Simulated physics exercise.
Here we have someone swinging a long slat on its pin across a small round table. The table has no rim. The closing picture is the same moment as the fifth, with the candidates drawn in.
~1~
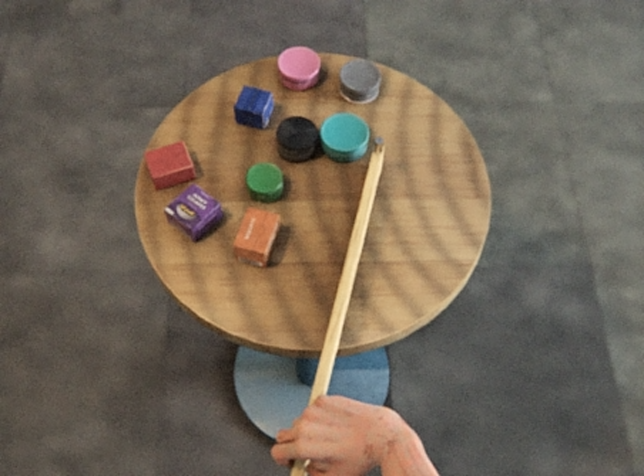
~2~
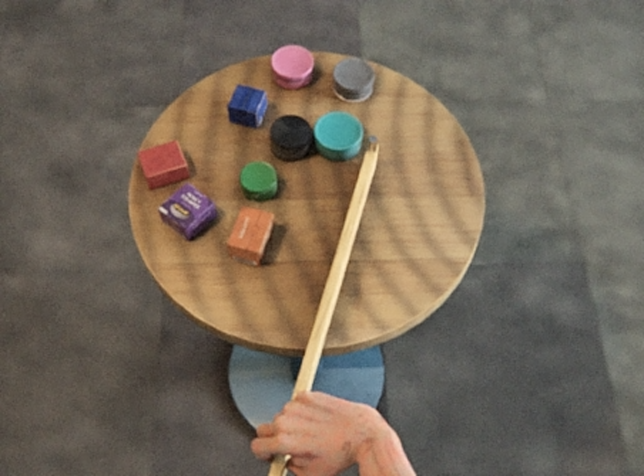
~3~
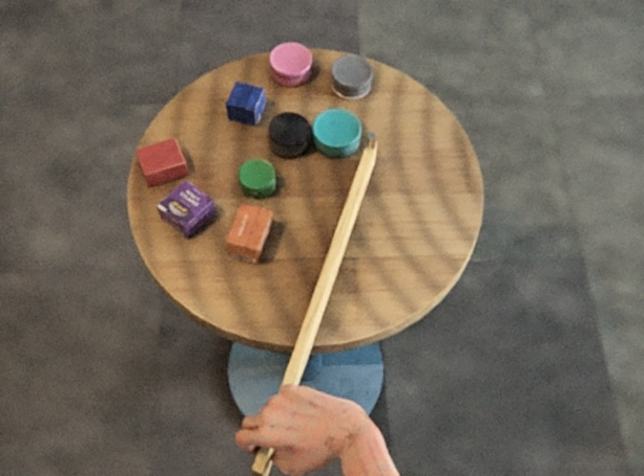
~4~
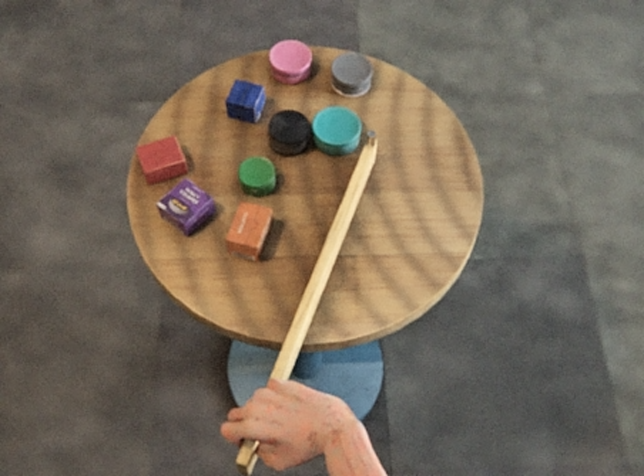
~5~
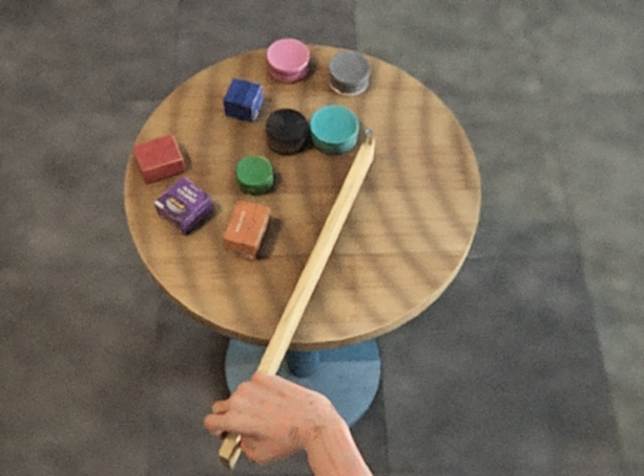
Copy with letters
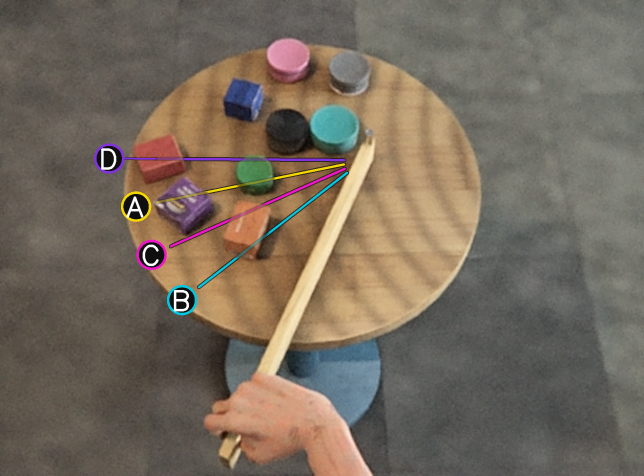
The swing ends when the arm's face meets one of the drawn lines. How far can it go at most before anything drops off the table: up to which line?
As far as mark D.
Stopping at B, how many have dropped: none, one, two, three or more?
The count is none.
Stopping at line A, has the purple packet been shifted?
By then, yes.
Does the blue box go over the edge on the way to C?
No.
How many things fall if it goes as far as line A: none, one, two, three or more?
By then, none.
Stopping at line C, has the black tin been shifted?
No.
On the copy, A at (252, 183); B at (276, 227); C at (261, 206); D at (250, 159).
On D. First, arm (283, 209); orange packet (243, 220); pink tub (288, 61).
Then, arm (257, 172); red block (156, 156); purple packet (165, 185).
Finally, arm (253, 142); red block (159, 107); purple packet (165, 135); nothing has fallen.
By contrast, A is safe but short; B is safe but short; C is safe but short.
